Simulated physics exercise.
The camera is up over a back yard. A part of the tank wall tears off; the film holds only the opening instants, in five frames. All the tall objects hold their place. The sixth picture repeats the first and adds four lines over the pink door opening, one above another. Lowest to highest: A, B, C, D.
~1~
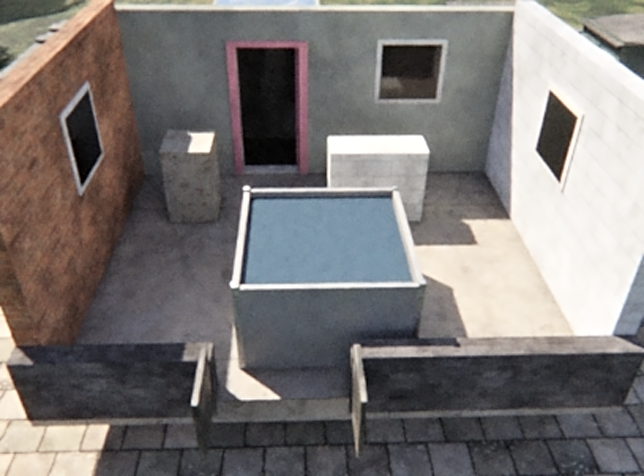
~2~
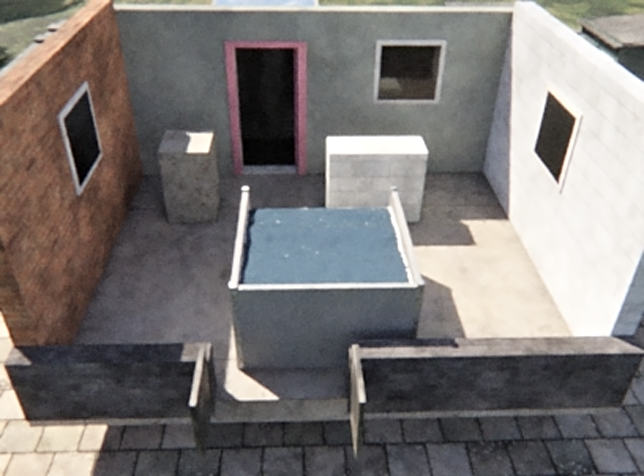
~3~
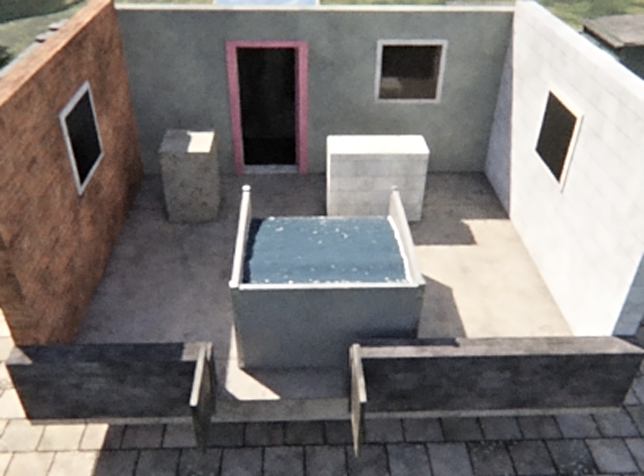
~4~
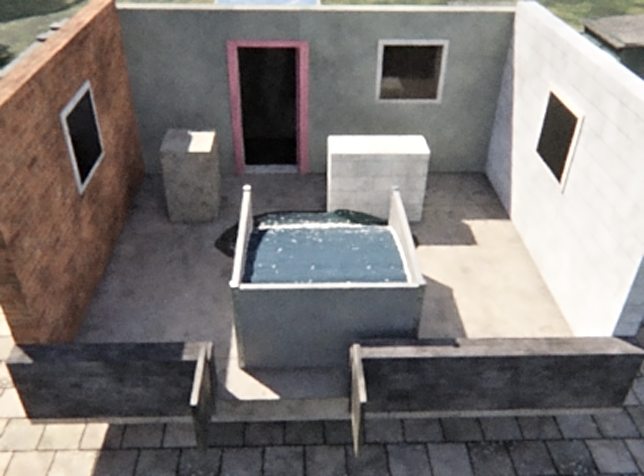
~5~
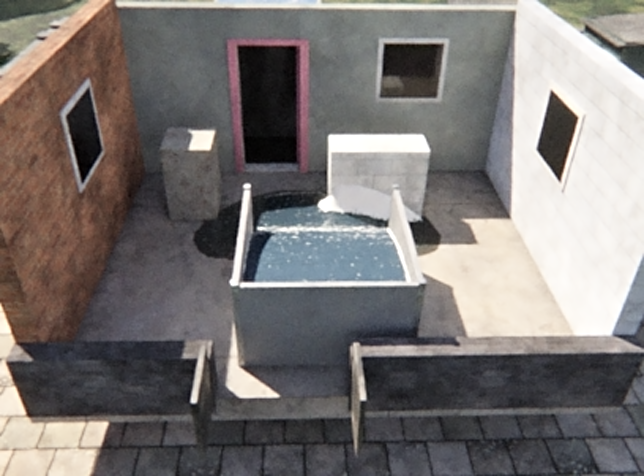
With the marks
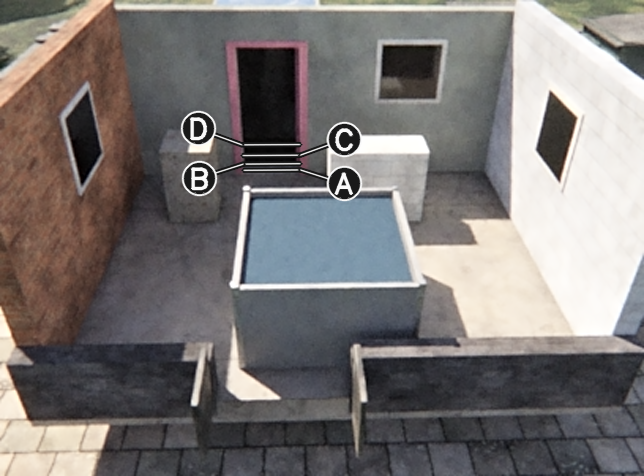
A walled back yard, brick on the left, grey at the back and white on the right, is seen from above by a still camera. A grey tank of blue water stands in the middle, before a pink-framed doorway, a grey block and a white block, with low dark walls in front. The tank's far side opens, and water pours out backward, spreading across the floor toward the blocks.
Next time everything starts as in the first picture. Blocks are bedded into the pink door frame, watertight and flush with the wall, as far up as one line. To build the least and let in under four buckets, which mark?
The answer is mark D.
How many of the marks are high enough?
One of them.
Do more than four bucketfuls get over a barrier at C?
Yes.
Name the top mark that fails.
C it is.
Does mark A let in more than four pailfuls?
Yes, it does.
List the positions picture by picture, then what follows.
Water in the tank at rest, its middle at (325, 238); foot of the pink doorway at (272, 173); open gate at (282, 337), in the first frame.
Water covers 2 % of the ground, its front hidden from here, in the second frame.
Water covers 6 % of the ground, its front hidden from here, in the third frame.
Water covers 12 % of the ground, its front hidden from here, in the fourth frame.
Front seen at (306, 192), 18 % of the ground wet, in the fifth frame.
On the marked copy, A at (272, 170); B at (271, 163); C at (271, 155); D at (271, 144); from the bottom up A, B, C, D.
Choosing A, dozens of bucketfuls pour in.
Choosing B, dozens of bucketfuls pour in.
Choosing C, about 15 bucketfuls get in.
Choosing D, a bucket or two gets in.
